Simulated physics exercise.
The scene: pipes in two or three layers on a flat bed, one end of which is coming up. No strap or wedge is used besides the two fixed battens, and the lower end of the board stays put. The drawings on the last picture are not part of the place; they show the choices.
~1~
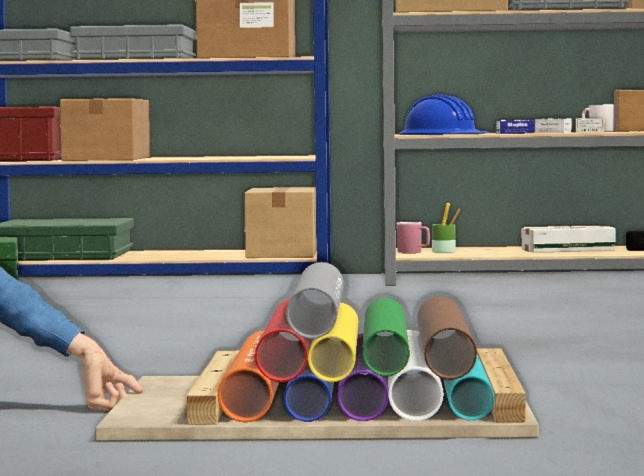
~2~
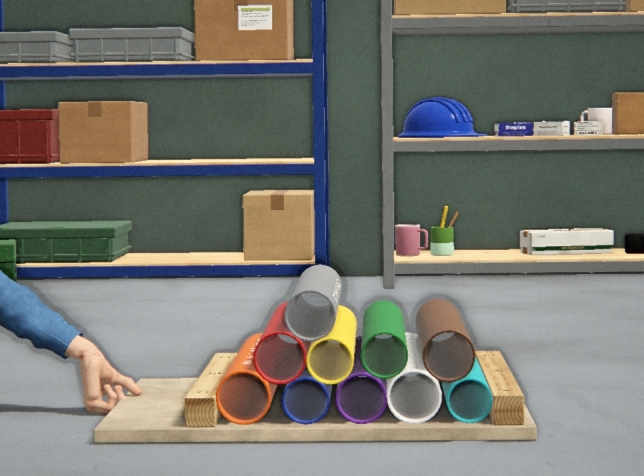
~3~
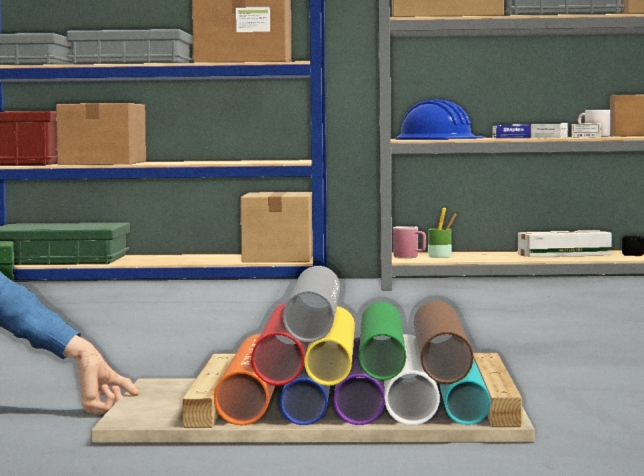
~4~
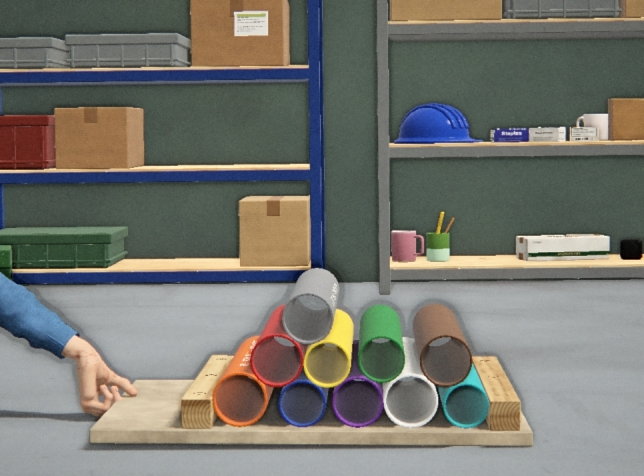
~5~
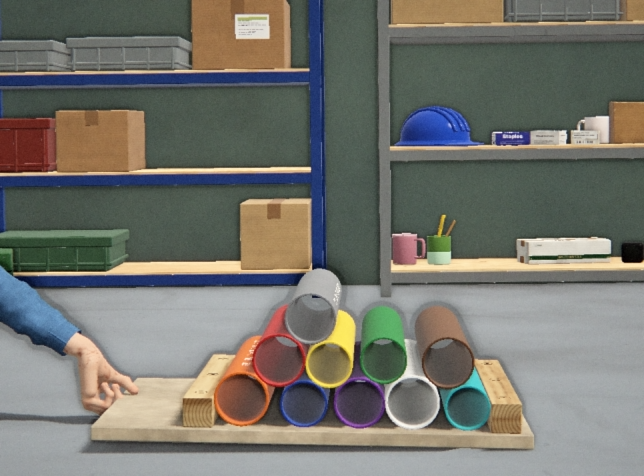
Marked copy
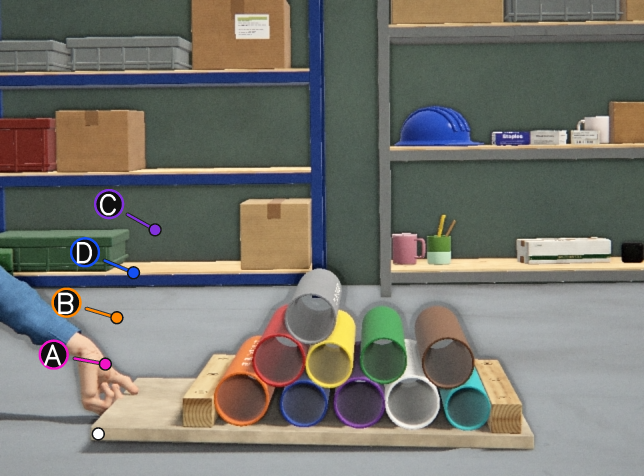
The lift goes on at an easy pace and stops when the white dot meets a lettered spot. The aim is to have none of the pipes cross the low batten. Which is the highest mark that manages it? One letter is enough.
No higher than B.
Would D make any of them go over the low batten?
At D: Yes.
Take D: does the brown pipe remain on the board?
No, with D.
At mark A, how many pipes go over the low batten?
The count is none.
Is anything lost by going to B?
At B: No.
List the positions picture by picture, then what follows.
The first frame shows turquoise pipe (471, 398); brown pipe (450, 354); red pipe (281, 356).
The second frame shows red pipe (279, 358); yellow pipe (330, 361).
The third frame shows board (318, 394); orange pipe (241, 398); blue pipe (304, 402).
The fourth frame shows board (316, 396); orange pipe (240, 400); blue pipe (302, 404).
The fifth frame shows board (317, 397); orange pipe (241, 399); blue pipe (304, 404).
On the copy, A at (105, 364); B at (117, 318); C at (155, 230); D at (133, 273); the white dot at (98, 434).
On B. First, board at 13°.
Then, board at 17°.
Finally, board at 17°, none over the low batten.
By contrast, A none over the low batten; C five over the low batten; D one over the low batten (brown).
